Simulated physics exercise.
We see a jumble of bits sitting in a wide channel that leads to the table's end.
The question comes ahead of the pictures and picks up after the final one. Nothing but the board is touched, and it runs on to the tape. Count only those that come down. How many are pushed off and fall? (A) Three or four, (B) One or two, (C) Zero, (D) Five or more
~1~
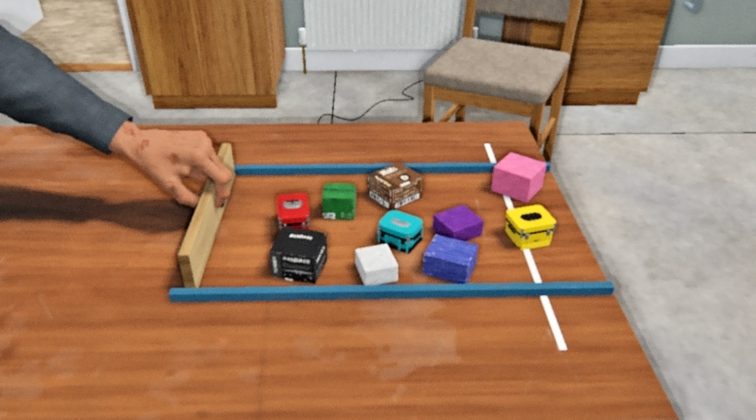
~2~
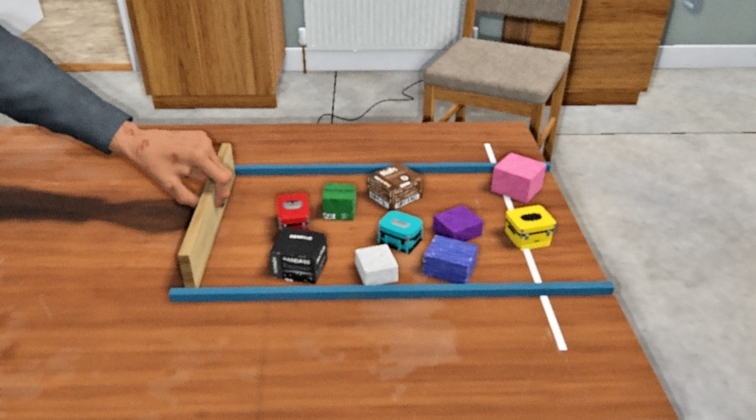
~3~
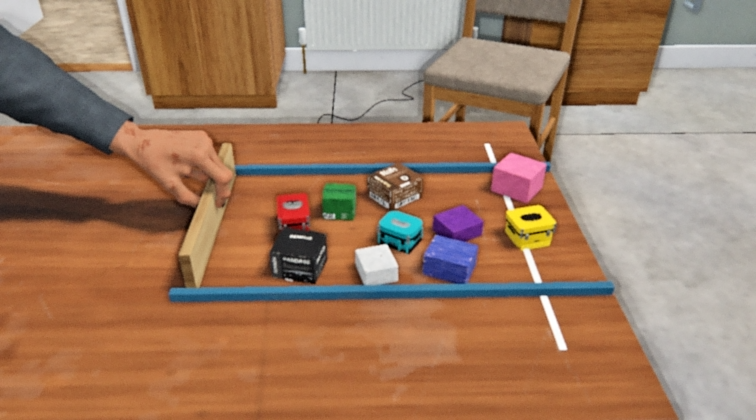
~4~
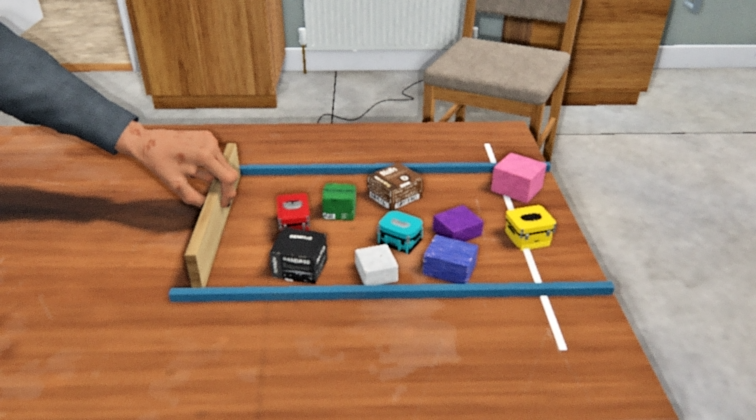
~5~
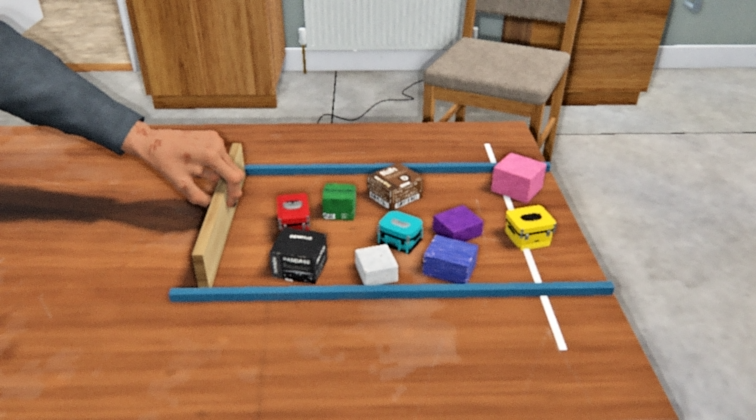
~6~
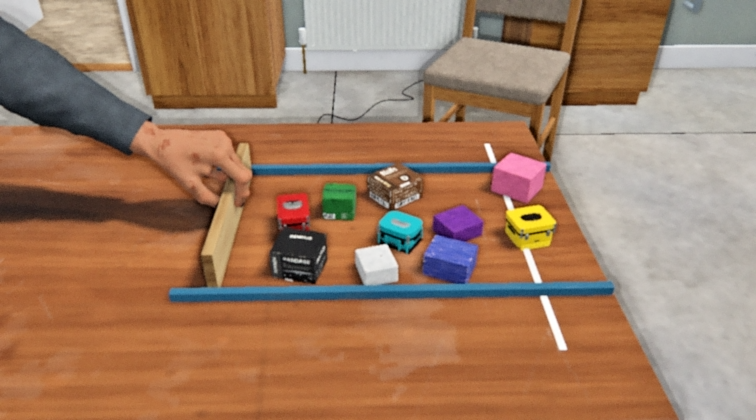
A, three or four.
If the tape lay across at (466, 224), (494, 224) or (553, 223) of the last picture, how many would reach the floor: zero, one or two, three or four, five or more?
Spot one gives none, spot two either one or two, spot three at least five.
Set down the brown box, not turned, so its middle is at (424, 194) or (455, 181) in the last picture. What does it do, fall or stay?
Well, the brown box stays aboard in the first case and stays aboard in the second.
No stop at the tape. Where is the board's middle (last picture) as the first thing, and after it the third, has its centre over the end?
Its centre point is roughly (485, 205) and later (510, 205).
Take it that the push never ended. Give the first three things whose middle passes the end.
First the blue block, next the yellow case, then the pink block.
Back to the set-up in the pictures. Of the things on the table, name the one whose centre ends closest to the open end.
I reckon it's the white block.
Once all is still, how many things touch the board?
All in all, 4.
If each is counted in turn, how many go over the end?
Result: A total of 3.
A little later, none off yet; pink block at rest near (519, 177); yellow case at rest near (529, 228); purple block at rest near (458, 225).
When it is over, the number that fall off is three or four; down, blue block, yellow case and pink block.
